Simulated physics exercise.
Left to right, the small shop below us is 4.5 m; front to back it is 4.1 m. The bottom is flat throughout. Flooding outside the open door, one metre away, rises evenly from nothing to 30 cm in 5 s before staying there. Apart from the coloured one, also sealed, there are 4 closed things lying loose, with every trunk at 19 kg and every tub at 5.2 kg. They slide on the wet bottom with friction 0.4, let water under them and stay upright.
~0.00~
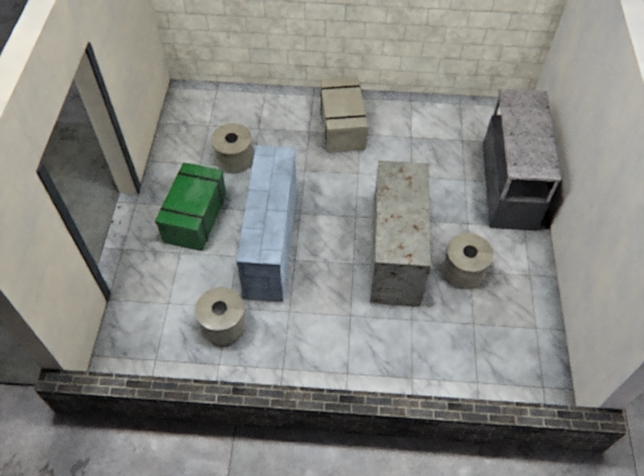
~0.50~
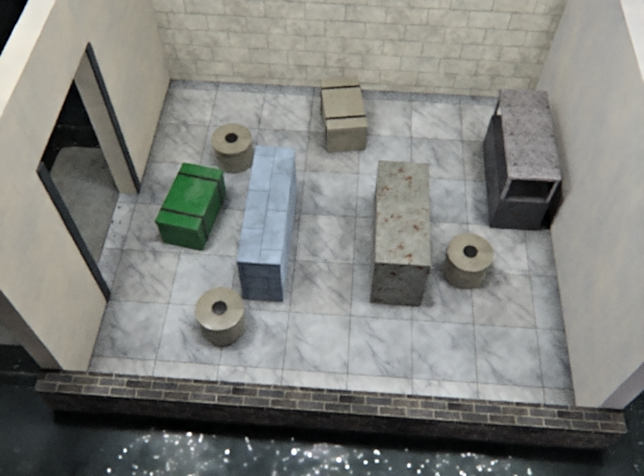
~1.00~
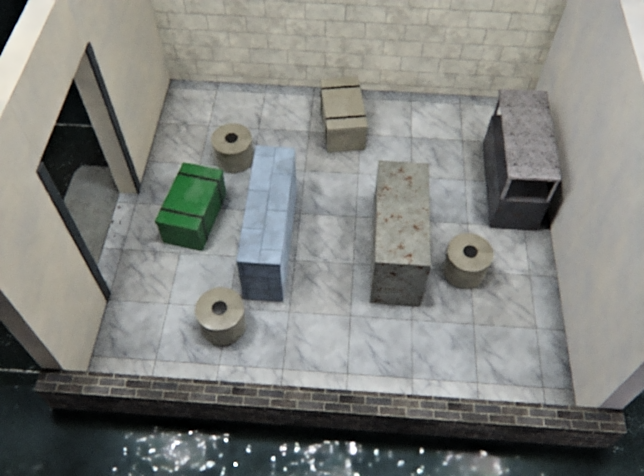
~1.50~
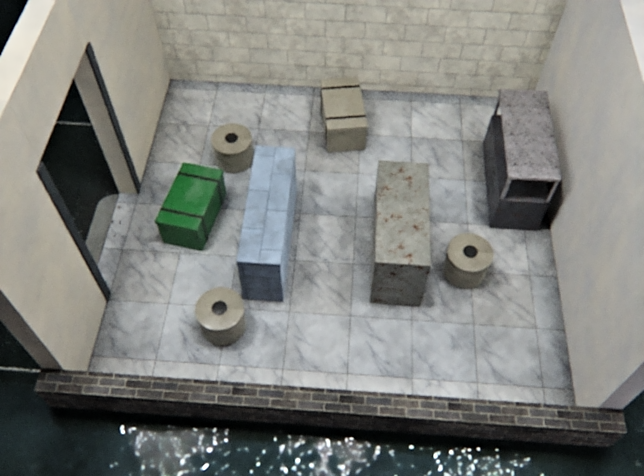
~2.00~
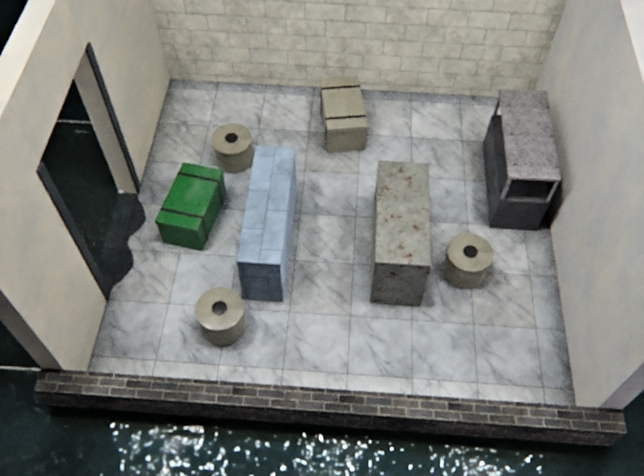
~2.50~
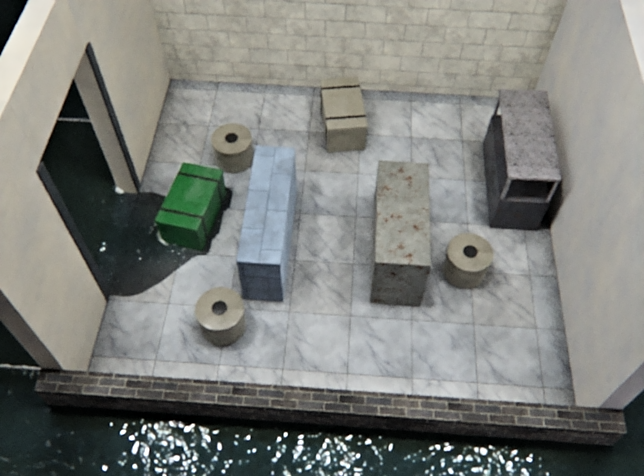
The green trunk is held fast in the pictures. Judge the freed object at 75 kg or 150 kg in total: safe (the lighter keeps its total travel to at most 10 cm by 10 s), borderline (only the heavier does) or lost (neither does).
Borderline.
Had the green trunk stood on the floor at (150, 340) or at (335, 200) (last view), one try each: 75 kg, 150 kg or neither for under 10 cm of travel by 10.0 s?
Try by try, any option works; any option works.
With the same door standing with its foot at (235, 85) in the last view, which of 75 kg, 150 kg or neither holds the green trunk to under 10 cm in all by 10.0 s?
Under that setup, the heavy option is needed.
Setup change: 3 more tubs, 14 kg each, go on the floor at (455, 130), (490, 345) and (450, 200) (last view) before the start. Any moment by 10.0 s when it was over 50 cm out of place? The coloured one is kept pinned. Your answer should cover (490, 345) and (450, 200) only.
First one: Beyond the limit; second one: Inside the limit.
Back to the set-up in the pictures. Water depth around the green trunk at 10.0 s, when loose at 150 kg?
Something like 13 centimetres.
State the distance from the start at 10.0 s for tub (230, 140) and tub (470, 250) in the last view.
In that order: 250 cm, 30 cm.
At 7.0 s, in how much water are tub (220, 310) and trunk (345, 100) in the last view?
5 and 4 cm.
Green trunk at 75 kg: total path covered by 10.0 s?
It covers about 60 cm altogether.
After 3.5 s the green trunk would be 0 cm from its start with 75 kg and 0 cm from its start with 150 kg; 6 cm of water round it then.
After 4.5 s the green trunk would be 2 cm from its start with 75 kg and 0 cm from its start with 150 kg; 9 cm of water round it then.
After 7.0 s the green trunk would be 42 cm from its start with 75 kg and 0 cm from its start with 150 kg; 12 cm of water round it then.
After 10.0 s the green trunk would be 50 cm from its start with 75 kg and 0 cm from its start with 150 kg; 13 cm of water round it then.
